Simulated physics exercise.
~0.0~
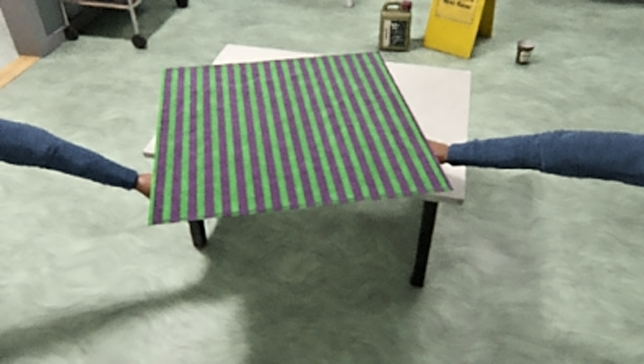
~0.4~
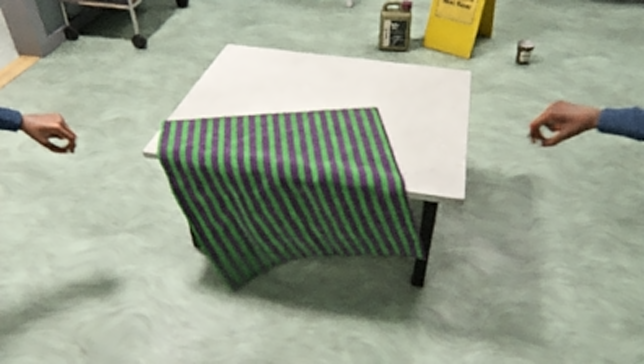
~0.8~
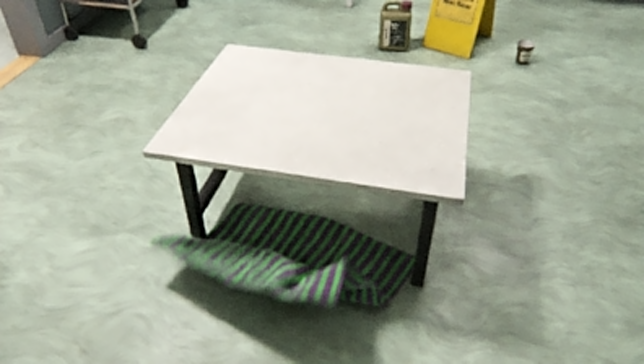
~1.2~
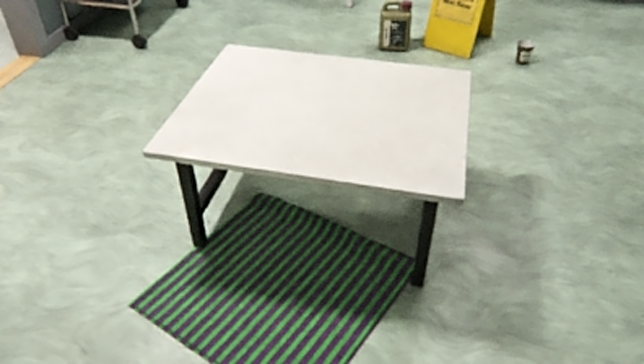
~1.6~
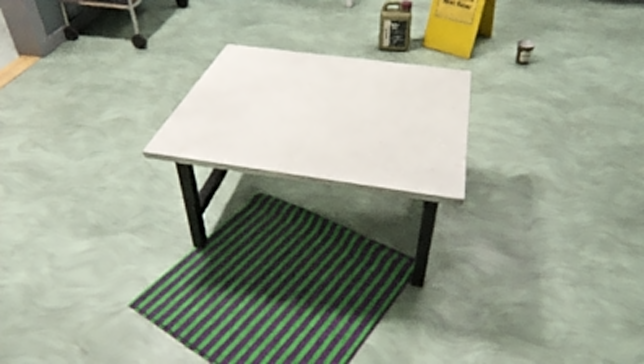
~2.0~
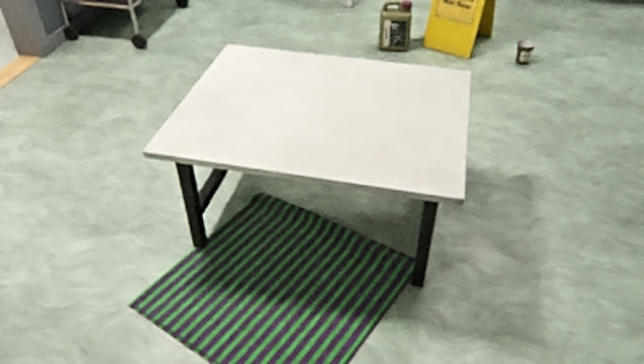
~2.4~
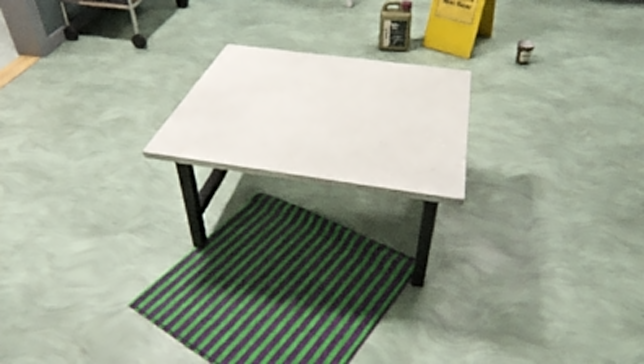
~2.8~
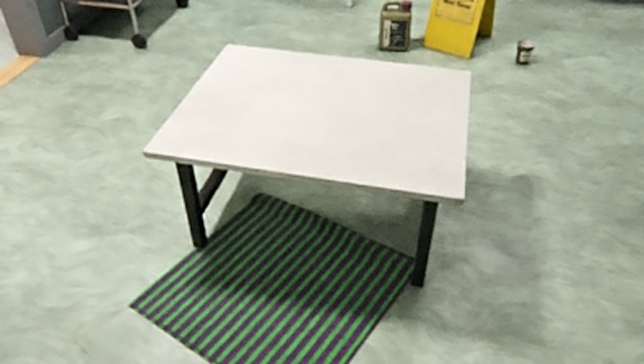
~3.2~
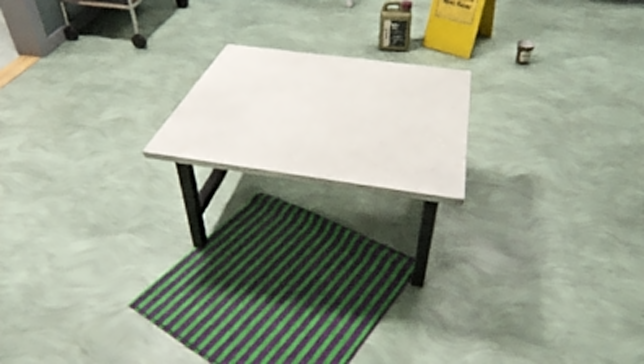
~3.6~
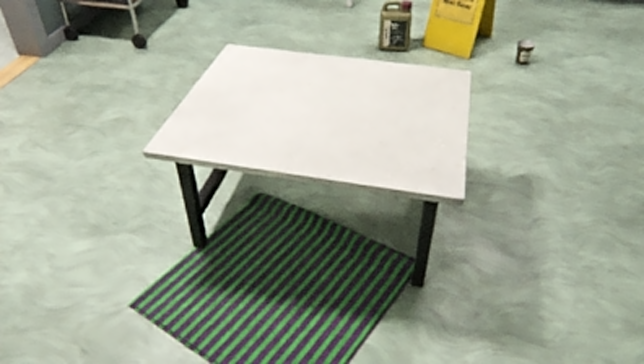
Two hands held a green and purple striped cloth spread over a low white table and let go, and it landed draped over the near edge, then slid off, crumpled toward the floor and ended lying flat there, leaving the tabletop bare.
